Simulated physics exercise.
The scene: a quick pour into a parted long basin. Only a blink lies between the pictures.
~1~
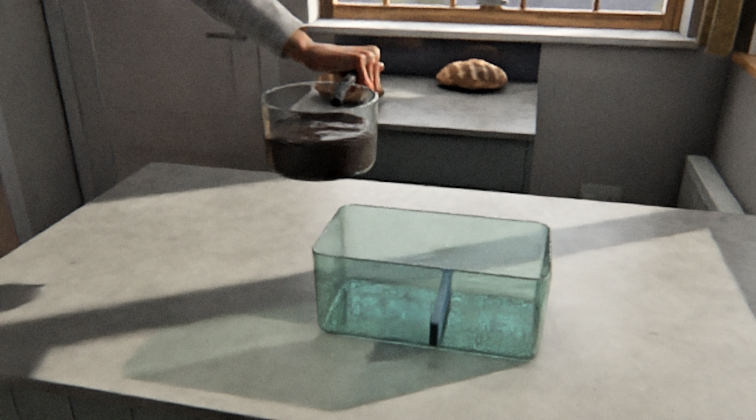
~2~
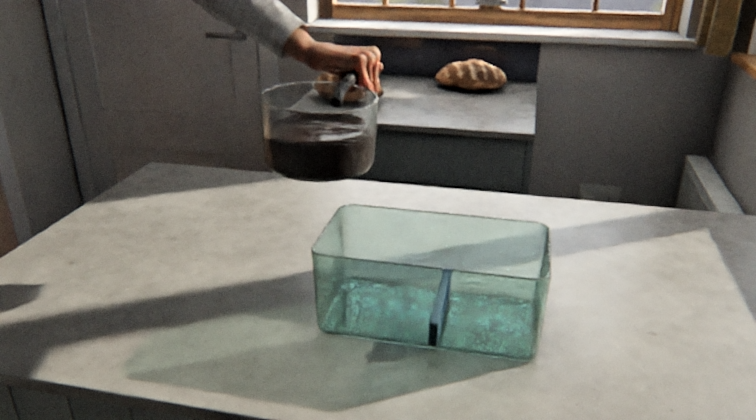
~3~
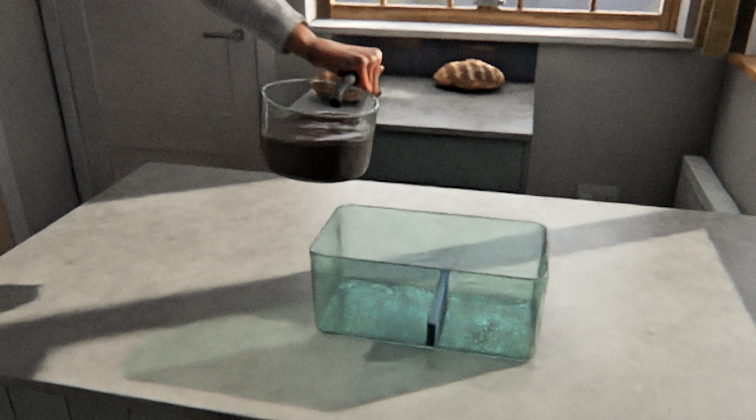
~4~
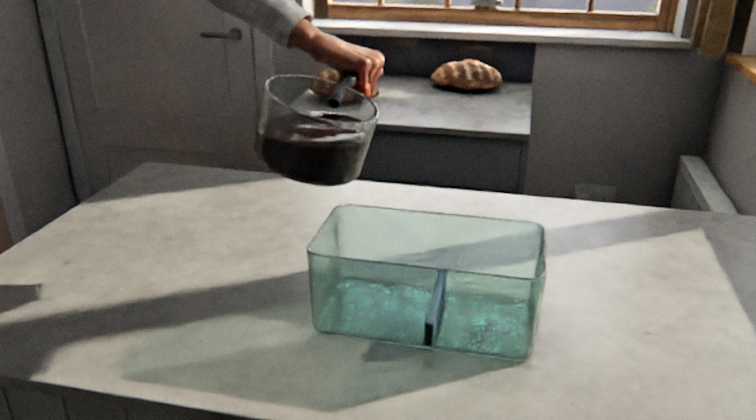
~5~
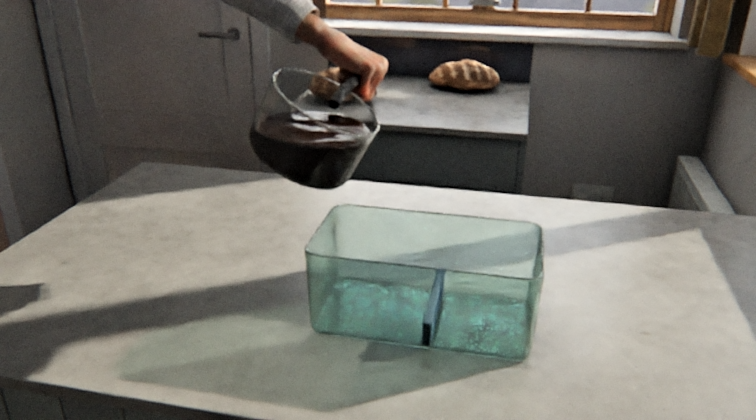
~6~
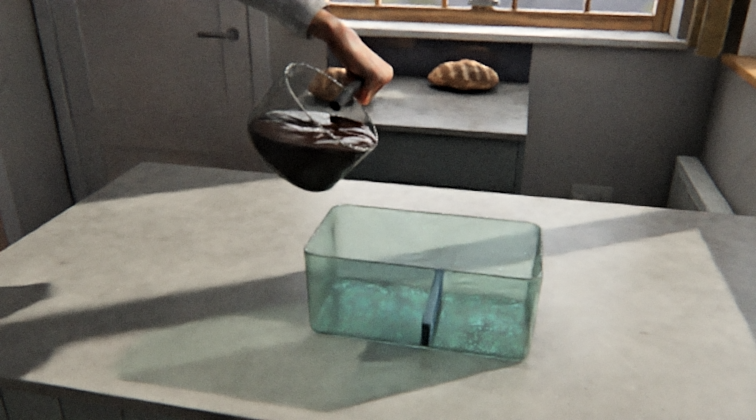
A hand tilts a clear pot of dark liquid above a divided green glass basin.
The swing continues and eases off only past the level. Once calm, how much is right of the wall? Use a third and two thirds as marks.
In the end not even a third is right of the wall.
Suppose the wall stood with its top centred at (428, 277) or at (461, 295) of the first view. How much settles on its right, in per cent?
Roughly 5 per cent, and 15 per cent.
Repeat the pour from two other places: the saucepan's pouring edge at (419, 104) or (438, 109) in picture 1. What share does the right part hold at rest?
Near 45 % and 60 %.
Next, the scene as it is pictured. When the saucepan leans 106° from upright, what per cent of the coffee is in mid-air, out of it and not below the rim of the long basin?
About 40 per cent.
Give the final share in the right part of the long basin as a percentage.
Roughly 15 in a hundred.
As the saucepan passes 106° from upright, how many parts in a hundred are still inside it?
Roughly 30 in a hundred.
A moment on, the saucepan is tipped right over and 28 per cent is still to pour, 33 is left of the wall and 0 right of it.
Next, the saucepan is tipped right over and 4 per cent is still to pour, 80 is left of the wall and 5 right of it.
Then the saucepan is tipped right over and 0 per cent is still to pour, 84 is left of the wall and 11 right of it.
Later the saucepan is tipped right over and 0 per cent is still to pour, 83 is left of the wall and 13 right of it.
Finally, 82 per cent lies left of the wall, 14 right of it and 4 outside.
